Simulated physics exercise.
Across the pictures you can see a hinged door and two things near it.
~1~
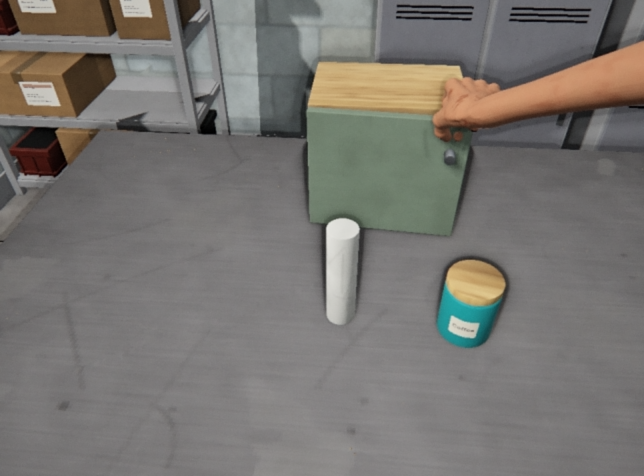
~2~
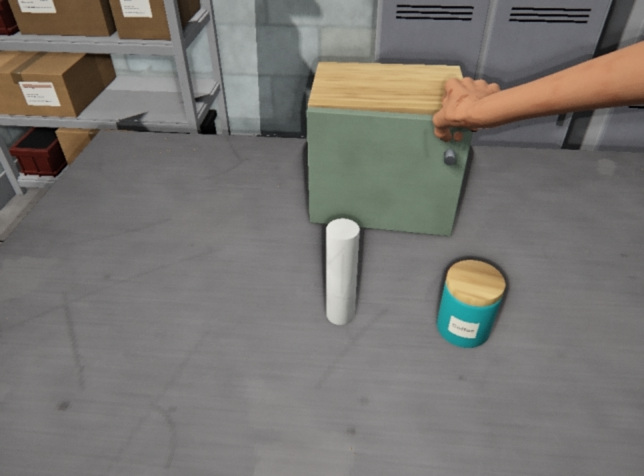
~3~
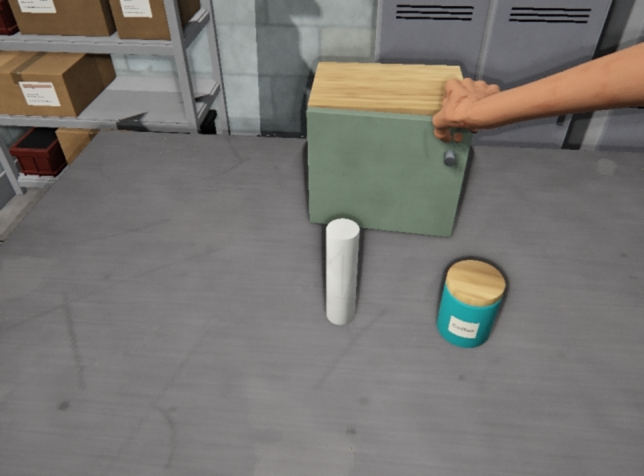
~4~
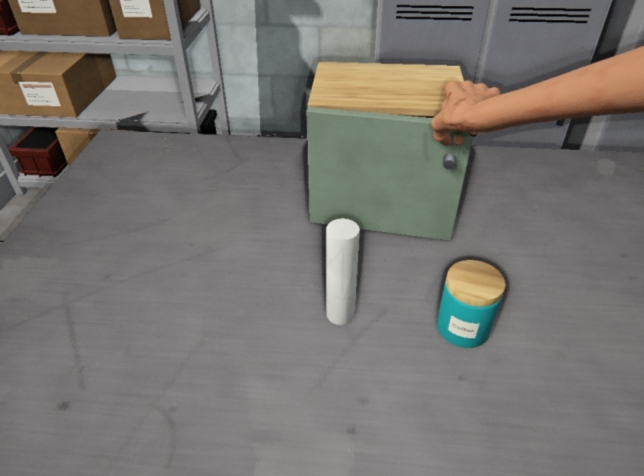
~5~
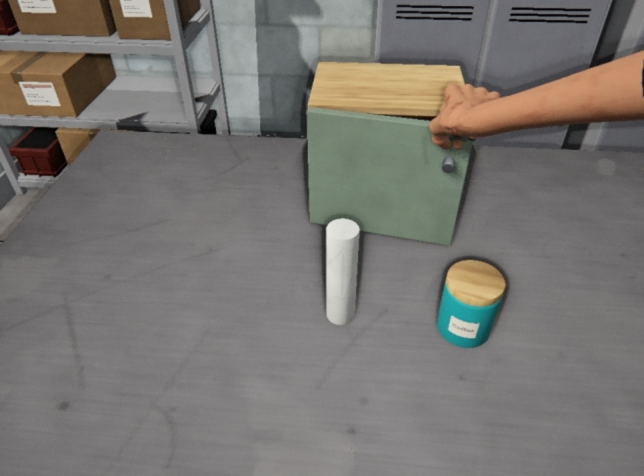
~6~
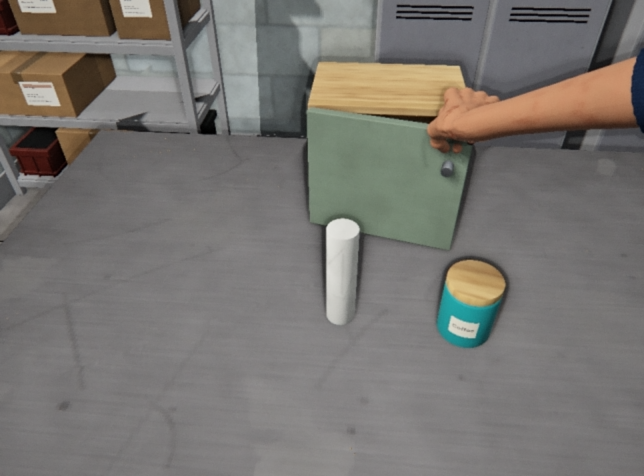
The footage shows a green-fronted cabinet on a gray table behind a white candle and a turquoise jar with a wooden lid. A hand at the door's right edge slowly pulls it slightly open, while the candle and jar stay still.
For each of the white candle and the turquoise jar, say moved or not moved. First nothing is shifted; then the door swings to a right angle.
Answer - white candle: Moved; turquoise jar: Not moved.
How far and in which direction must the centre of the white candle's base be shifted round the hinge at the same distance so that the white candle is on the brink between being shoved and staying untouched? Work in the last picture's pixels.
52 pixels left.
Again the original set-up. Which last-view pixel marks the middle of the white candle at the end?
About (275, 281).
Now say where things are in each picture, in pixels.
In the first picture, door 4° open; white candle (342, 275); turquoise jar (470, 304); door (383, 179).
In the second picture, door 4° open; turquoise jar (470, 304); door (383, 179).
In the third picture, door 5° open; white candle (342, 275); door (383, 179).
In the fourth picture, door 7° open; turquoise jar (470, 304); door (383, 181).
In the fifth picture, door 10° open; white candle (342, 275); door (383, 183).
In the sixth picture, door 13° open; white candle (342, 275); turquoise jar (470, 304); door (382, 185).
Then, 2.06 s later than the last frame, door 73° open; white candle shifted about its own width near (322, 279); turquoise jar at rest near (470, 304).
When it is over, the white candle gets knocked, near (275, 282); the turquoise jar escapes contact, near (470, 304).
